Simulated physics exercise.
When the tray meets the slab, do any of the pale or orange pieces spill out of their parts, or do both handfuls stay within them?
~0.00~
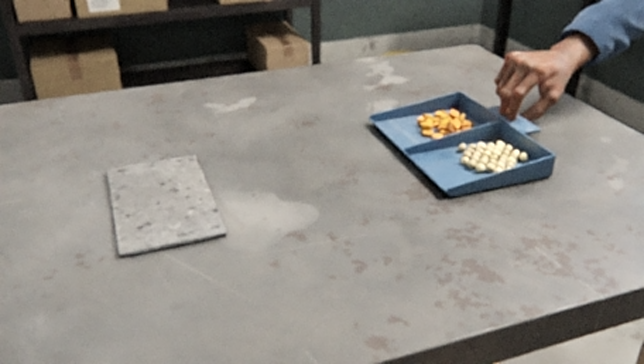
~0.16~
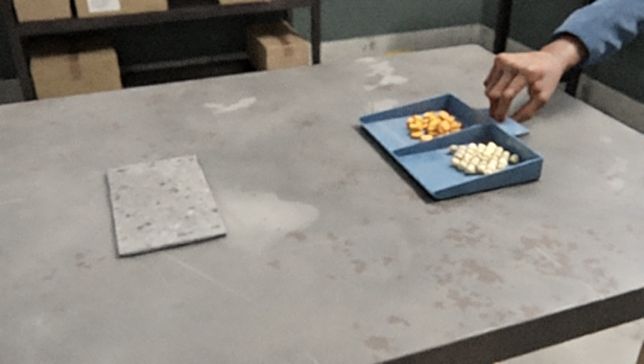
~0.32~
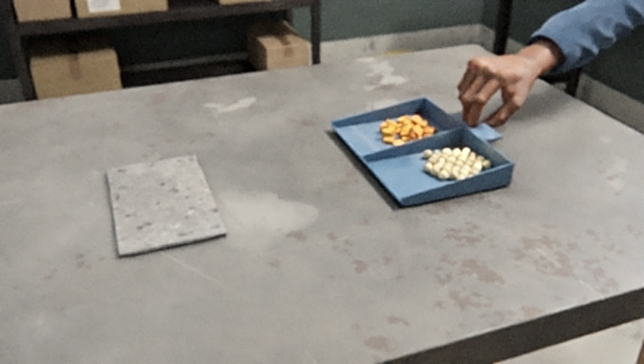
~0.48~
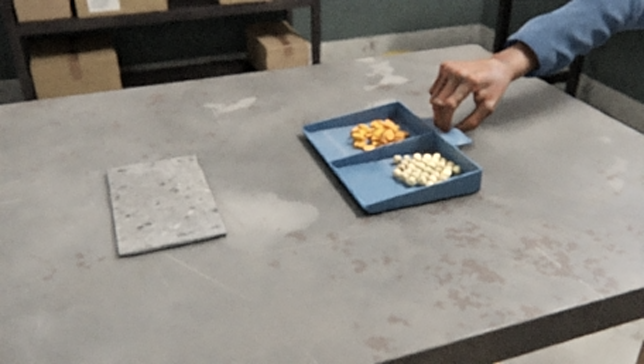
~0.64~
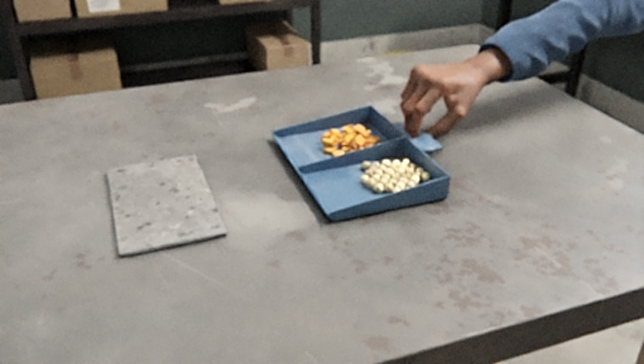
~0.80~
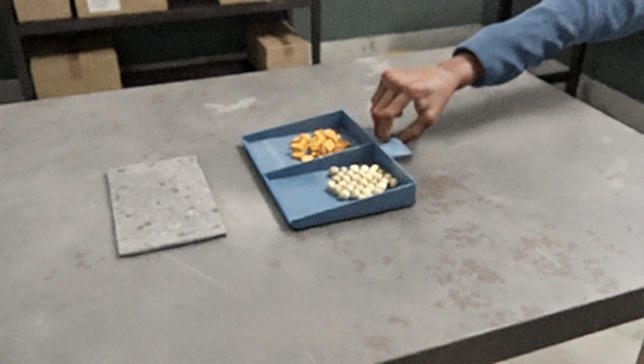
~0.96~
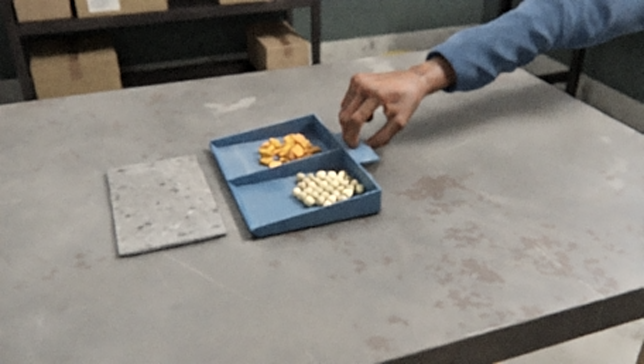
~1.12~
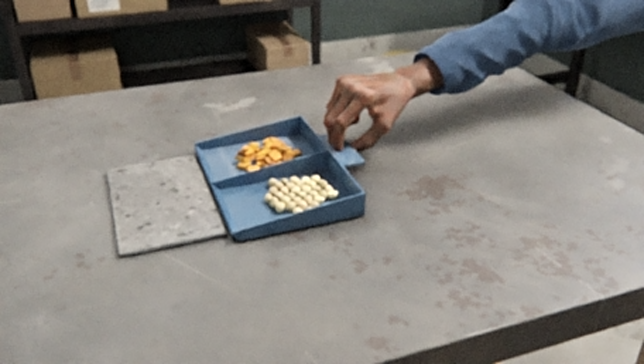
Both handfuls stay within their own parts. The pale pieces in the near part only shift a little towards the front rim, and the orange ones remain in the far part.
A blue tray with a divider sits towards the right of a worn grey table, seen from above at an angle, with cardboard boxes on shelves behind. Orange pieces lie in its far part and pale, cream-coloured pieces in its near part, while a speckled grey slab lies flat on the left. A hand in a blue sleeve pushes the tray steadily leftward from behind, and both handfuls ride along. The tray meets the slab, which stays put, and stops there. The pale pieces shift slightly towards the front rim, and both handfuls end inside their own parts.
